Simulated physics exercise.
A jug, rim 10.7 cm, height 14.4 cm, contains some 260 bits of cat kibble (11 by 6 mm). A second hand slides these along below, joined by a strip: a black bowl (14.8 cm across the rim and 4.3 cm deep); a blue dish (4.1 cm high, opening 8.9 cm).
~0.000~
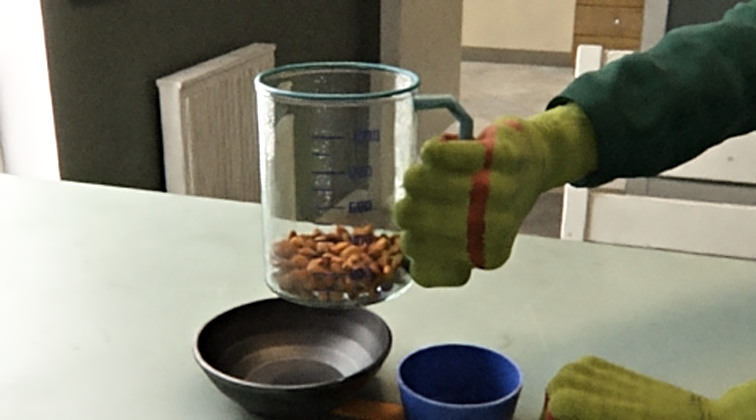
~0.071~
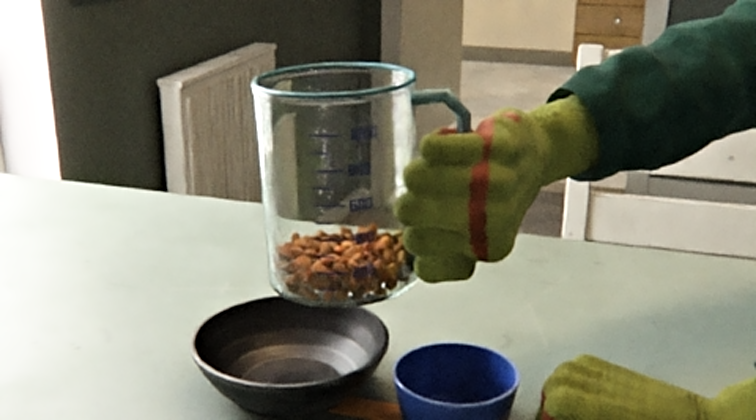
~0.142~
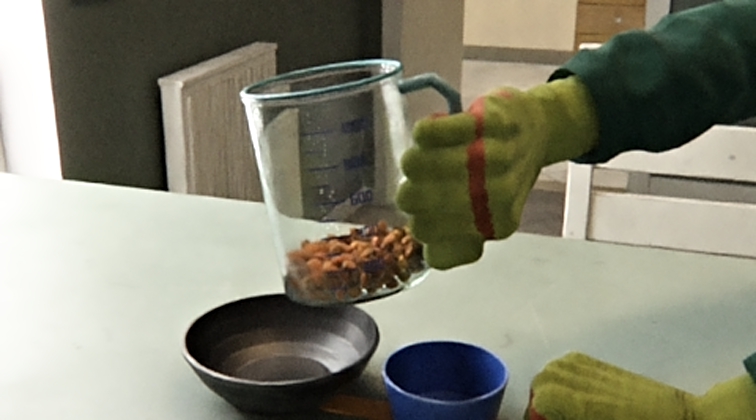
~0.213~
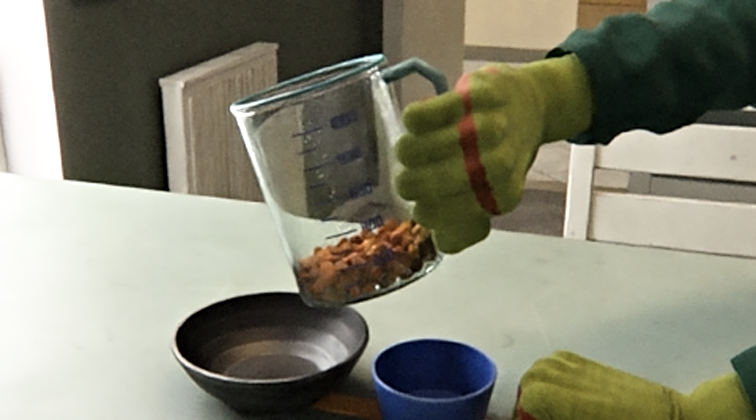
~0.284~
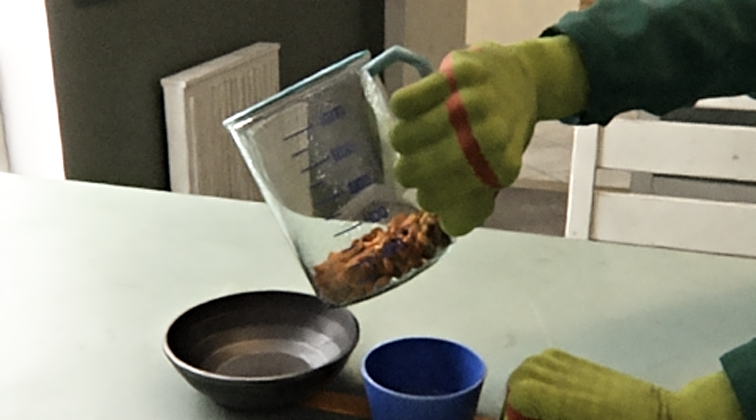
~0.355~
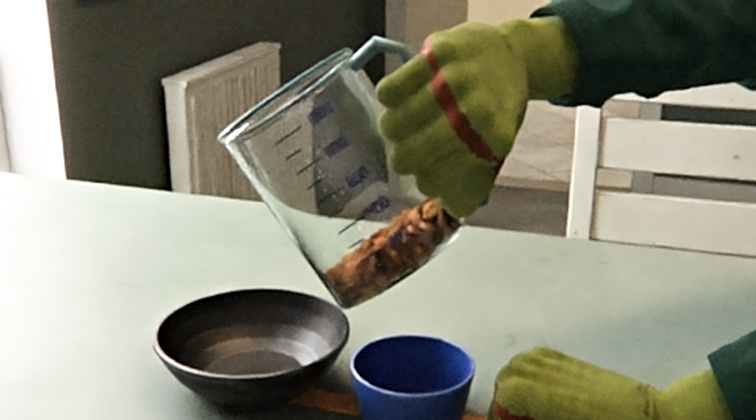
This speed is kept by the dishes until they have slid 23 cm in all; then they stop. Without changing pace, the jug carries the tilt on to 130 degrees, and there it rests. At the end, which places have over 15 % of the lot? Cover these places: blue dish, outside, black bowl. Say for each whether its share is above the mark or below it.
Blue dish: Above the mark; outside: Below the mark; black bowl: Below the mark.
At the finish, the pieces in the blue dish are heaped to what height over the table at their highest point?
I'd guess close to 5.0 centimetres.
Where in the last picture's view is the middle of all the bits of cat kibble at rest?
Centre, last frame: Approx. (183, 346) px.
Then, at 0.92 s, tilt 108 degrees; jug 100 %; middle of all pieces on or above the table near (404, 211).
Then, at 1.39 s, tilt 130 degrees; blue dish 95 %; middle of all pieces on or above the table near (253, 349).
After 1.83 s, tilt 130 degrees; blue dish 100 %; middle of all pieces on or above the table near (186, 348).
After 2.24 s, tilt 130 degrees; blue dish 100 %; middle of all pieces on or above the table near (183, 347).
By 2.4 s all is still; black bowl 0 %, blue dish 100 %, outside 0 %, jug 0 %.
